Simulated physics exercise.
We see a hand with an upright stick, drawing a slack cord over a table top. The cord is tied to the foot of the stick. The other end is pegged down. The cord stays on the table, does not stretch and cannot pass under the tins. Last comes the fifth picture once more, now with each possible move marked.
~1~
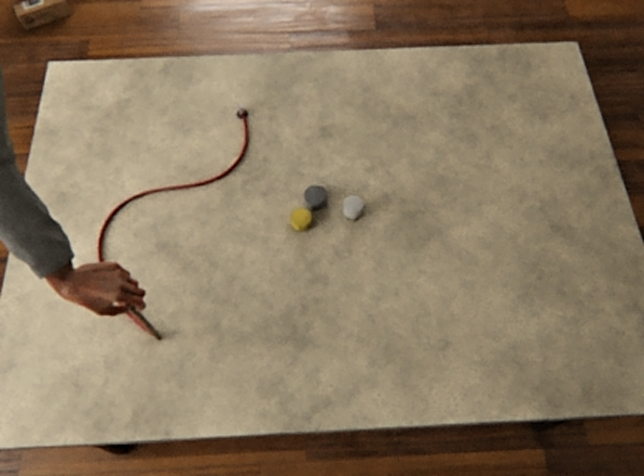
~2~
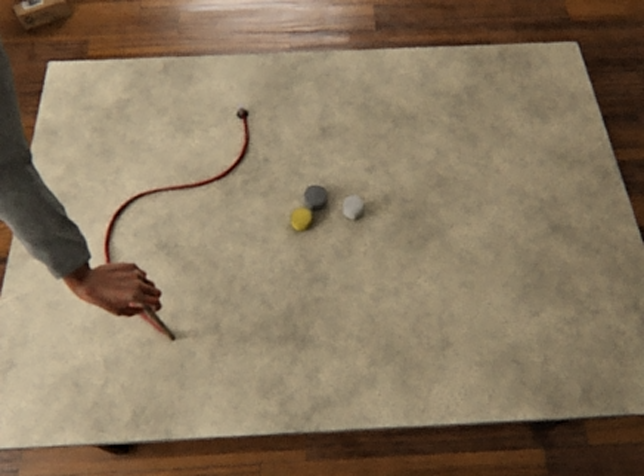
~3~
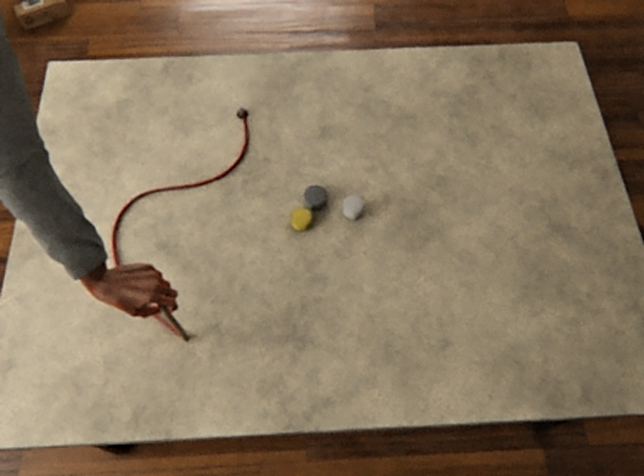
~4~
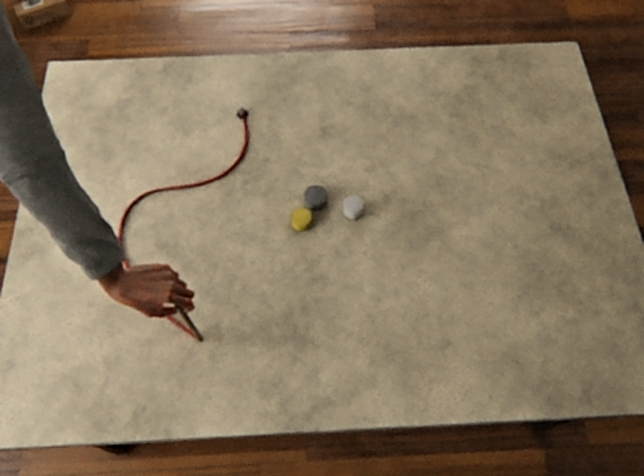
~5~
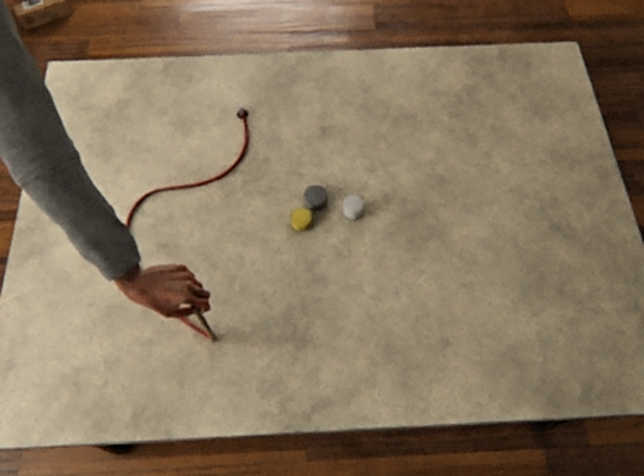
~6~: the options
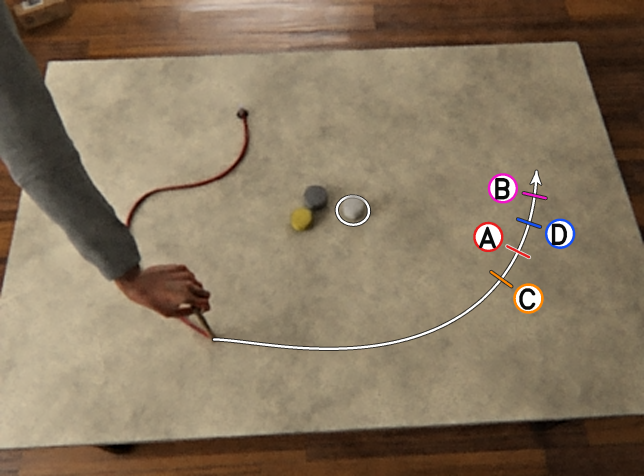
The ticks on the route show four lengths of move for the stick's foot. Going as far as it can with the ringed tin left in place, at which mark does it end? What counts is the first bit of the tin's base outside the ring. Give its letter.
It should halt at D.
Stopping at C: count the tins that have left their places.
The count is none.
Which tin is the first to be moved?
The yellow one.
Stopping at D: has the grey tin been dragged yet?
Yes.
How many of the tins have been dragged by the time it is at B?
By then, three.
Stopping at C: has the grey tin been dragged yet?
No.
On the marked copy, A at (518, 252); B at (535, 196); C at (501, 279); D at (529, 223); the ring at (353, 210); the route from (214, 339) via (442, 326) to (536, 171).
Following D. Soon after the start, foot of the stick (351, 348); white tin (353, 208).
Later, foot of the stick (476, 305); white tin (353, 208).
In the end, foot of the stick (529, 223); grey tin (319, 187); yellow tin (327, 205); white tin (353, 208); the white tin is still in its ring.
As for the rest, A is safe but short; B drags the ringed tin to (358, 197); C is safe but short.
